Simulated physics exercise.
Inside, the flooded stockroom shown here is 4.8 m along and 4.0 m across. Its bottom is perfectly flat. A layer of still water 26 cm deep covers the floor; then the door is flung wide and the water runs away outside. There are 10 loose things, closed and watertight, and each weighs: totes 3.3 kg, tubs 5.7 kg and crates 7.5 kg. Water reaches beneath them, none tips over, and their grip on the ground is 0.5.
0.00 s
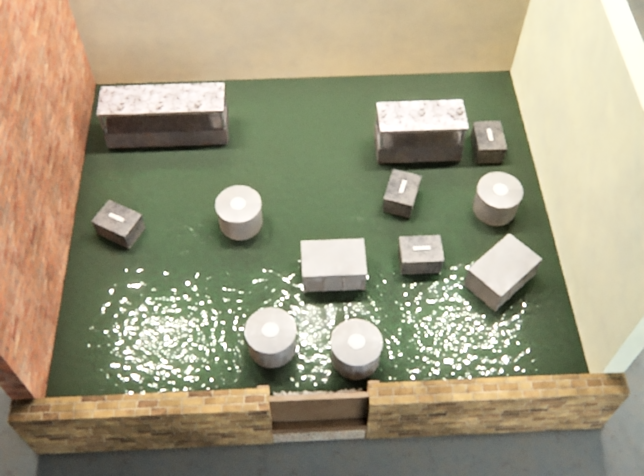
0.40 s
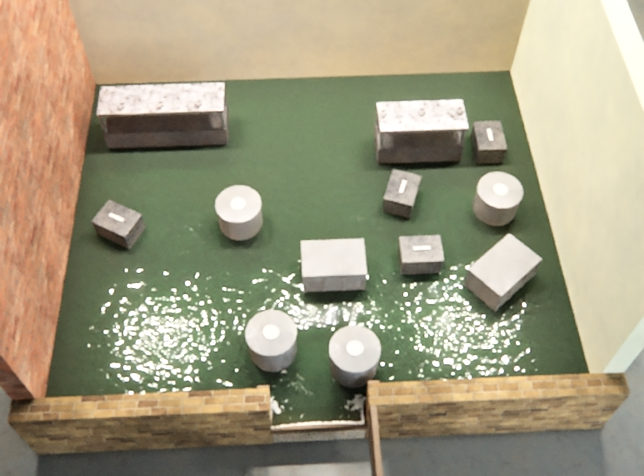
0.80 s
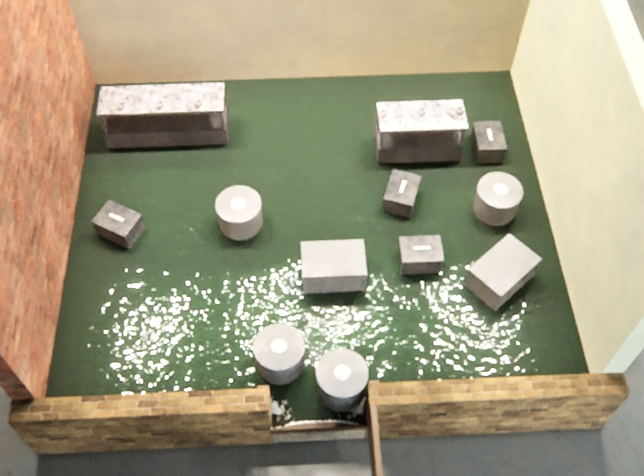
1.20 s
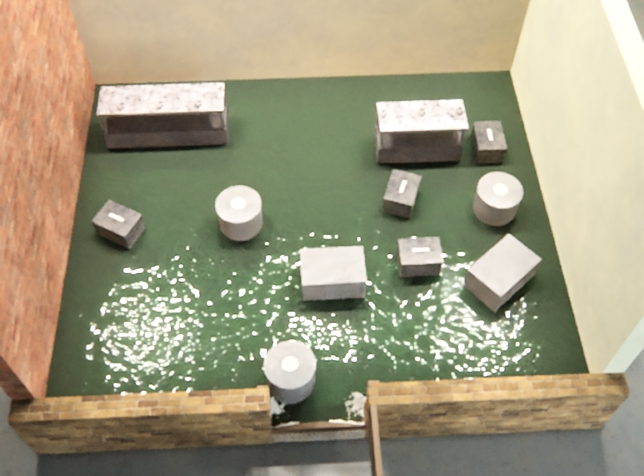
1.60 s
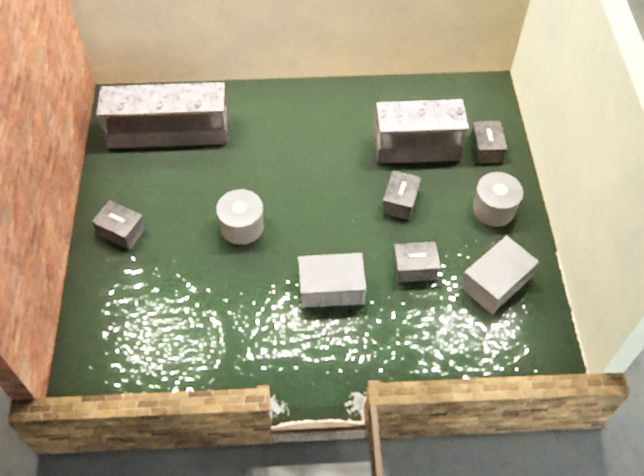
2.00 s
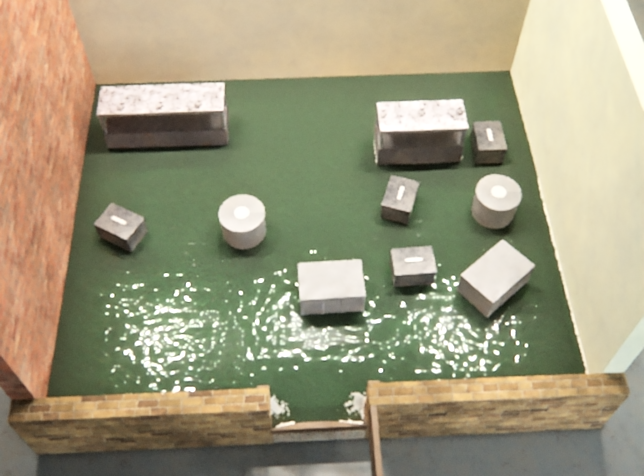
A flooded room with a dark green floor, a red brick wall at left and cream walls behind and at right is seen from a high, fixed viewpoint. Grey boxes and pale round tubs stand about, with two long grey units at the back. The front gap's panel swings outward, the two nearest tubs drift to the opening and disappear one after another, and several remaining pieces shift slightly, mostly forward.
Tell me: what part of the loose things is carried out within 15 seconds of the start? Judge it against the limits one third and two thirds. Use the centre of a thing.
My call is one third to two thirds.
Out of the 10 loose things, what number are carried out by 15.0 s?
5.
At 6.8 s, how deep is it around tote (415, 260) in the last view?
20 cm.
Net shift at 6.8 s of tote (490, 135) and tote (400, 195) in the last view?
So you get 40 cm for the one named first, 40 cm for the other.
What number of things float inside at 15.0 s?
Tally: 5 of them.
After 3.0 s 2 of 10 are out; 8 afloat.
After 6.8 s 3 of 10 are out; 7 afloat.
After 11.0 s 4 of 10 are out; 6 afloat.
After 15.0 s 5 of 10 are out; 5 afloat.
